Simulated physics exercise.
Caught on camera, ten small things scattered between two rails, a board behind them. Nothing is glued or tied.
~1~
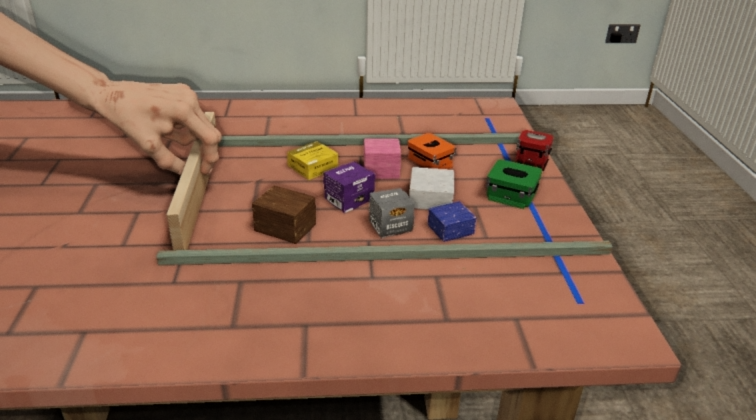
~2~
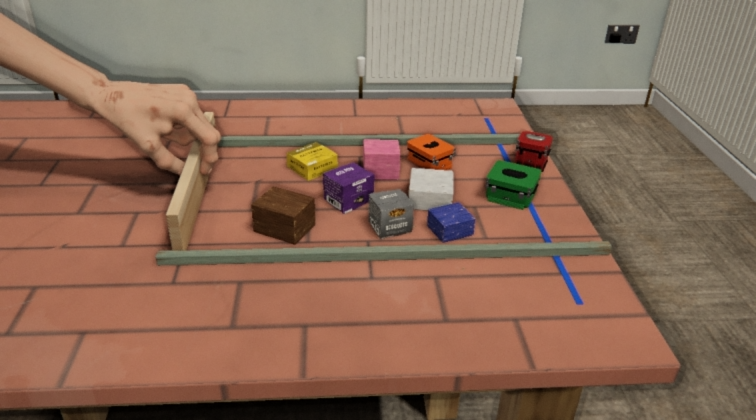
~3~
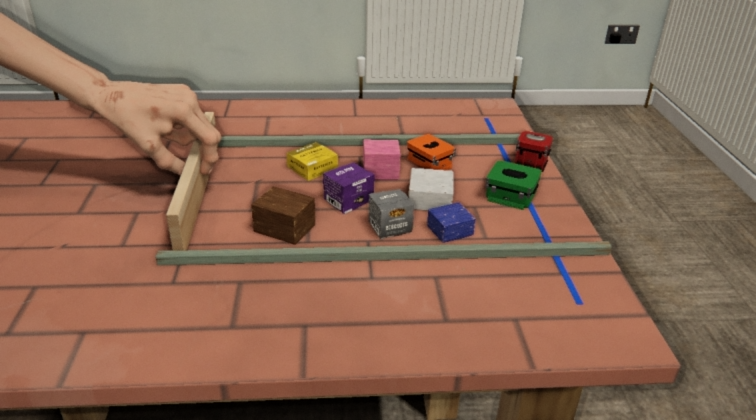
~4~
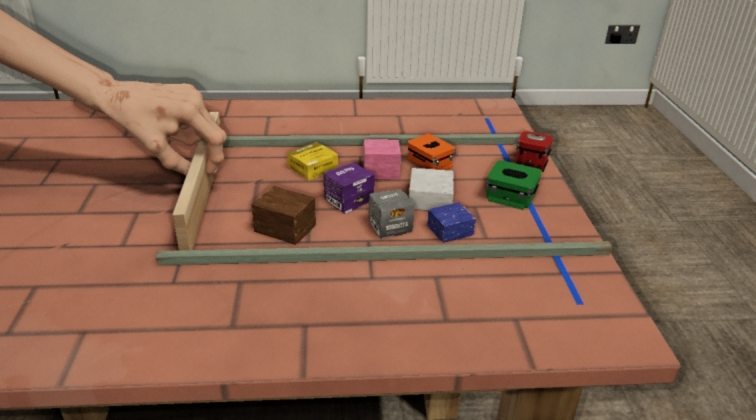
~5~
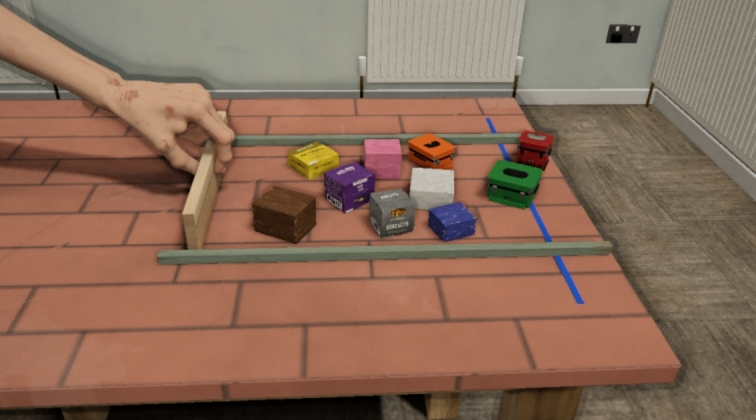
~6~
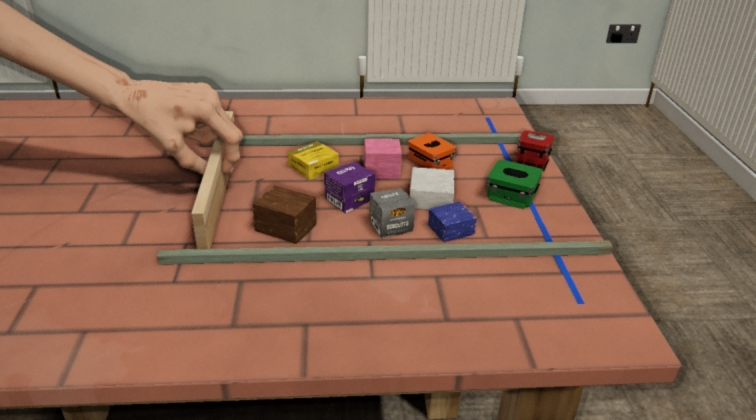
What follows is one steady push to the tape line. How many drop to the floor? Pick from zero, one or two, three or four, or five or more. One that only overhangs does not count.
Outcome: The number that fall off is five or more.
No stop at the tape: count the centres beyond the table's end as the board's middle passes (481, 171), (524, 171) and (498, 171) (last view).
It would be 1, 6 and 2.
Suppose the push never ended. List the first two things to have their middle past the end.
They are the green case, the blue block.
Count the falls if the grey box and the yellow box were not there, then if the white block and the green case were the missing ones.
3 in the first case, 4 in the second.
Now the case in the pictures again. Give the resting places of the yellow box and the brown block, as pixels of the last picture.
The yellow box at (534, 164), the brown block at (562, 203).
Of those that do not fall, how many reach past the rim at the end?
The number is 0.
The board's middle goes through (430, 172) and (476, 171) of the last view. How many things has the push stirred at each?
By then 9, and 10.
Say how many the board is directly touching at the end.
The number is 4.
Early on, none off yet; red case at rest near (534, 150); green case at rest near (514, 184); blue block at rest near (452, 222).
A while later, none off yet; red case at rest near (534, 150); green case at rest near (514, 184); blue block travelled about its own width near (505, 225).
Further along, none off yet; red case moving near (538, 148); green case travelled about its own width near (573, 175); blue block travelled well along near (590, 229).
Finally, the number that fall off is five or more; lost, pink block, grey box, white block, blue block, green case and red case.
